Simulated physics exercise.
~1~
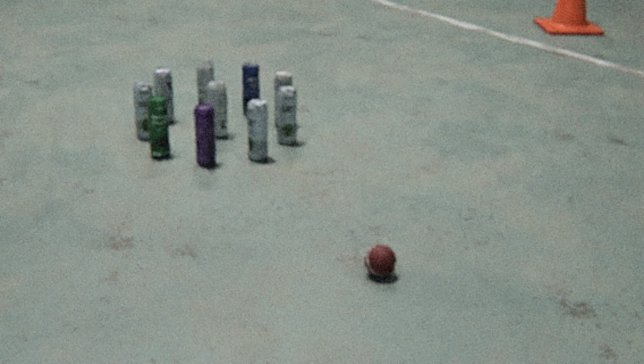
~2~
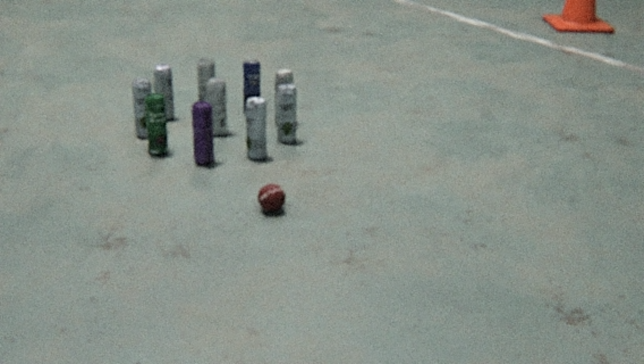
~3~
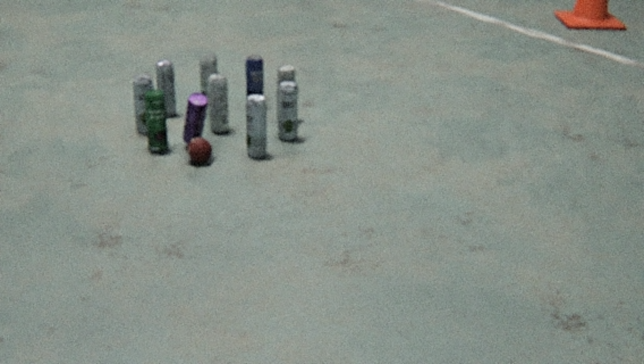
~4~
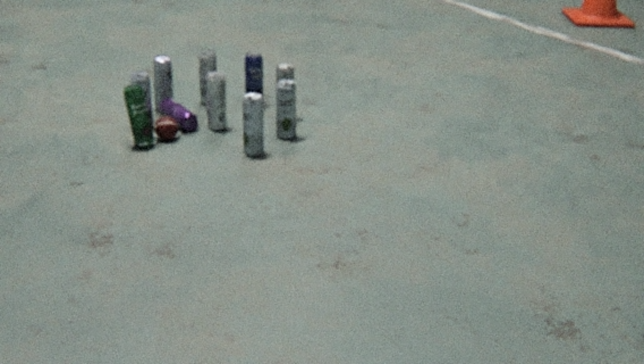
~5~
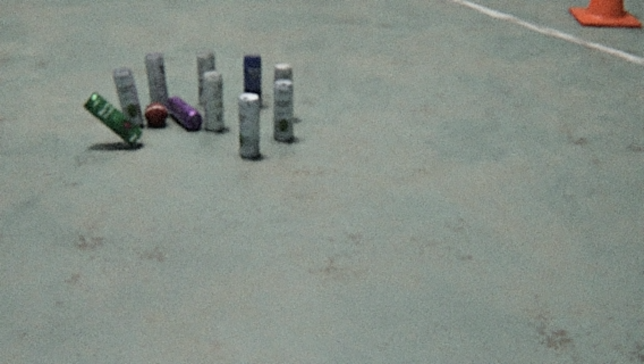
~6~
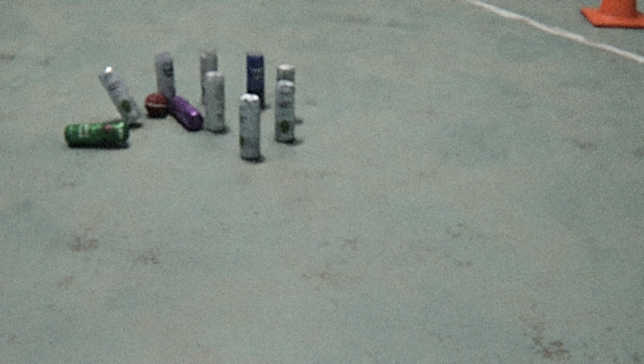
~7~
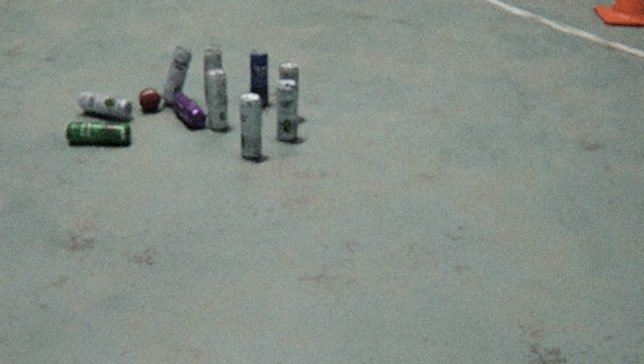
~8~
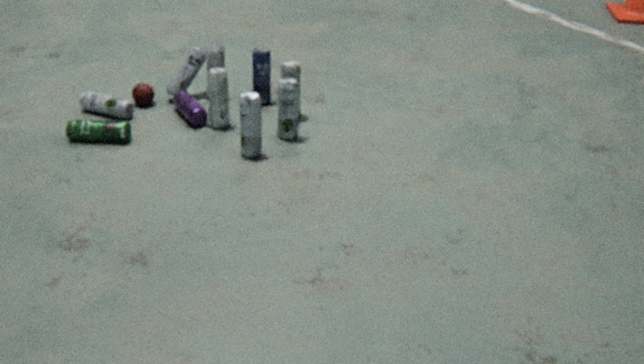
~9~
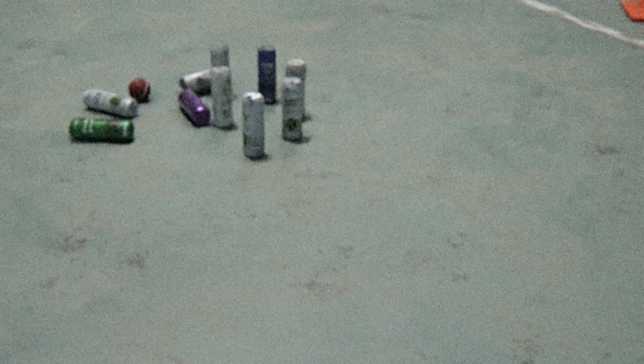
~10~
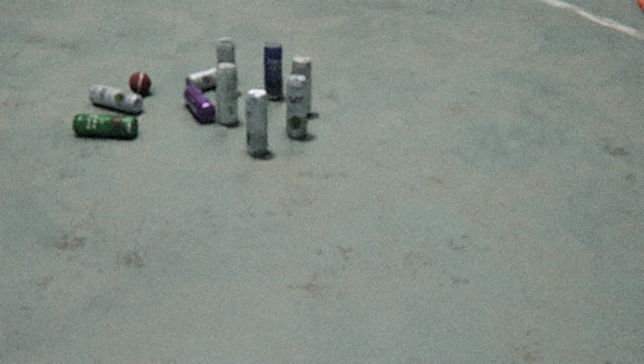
Across a grey-green floor, a red ball rolls into standing tubes, toppling the purple, green and two pale ones; the rest stay upright.
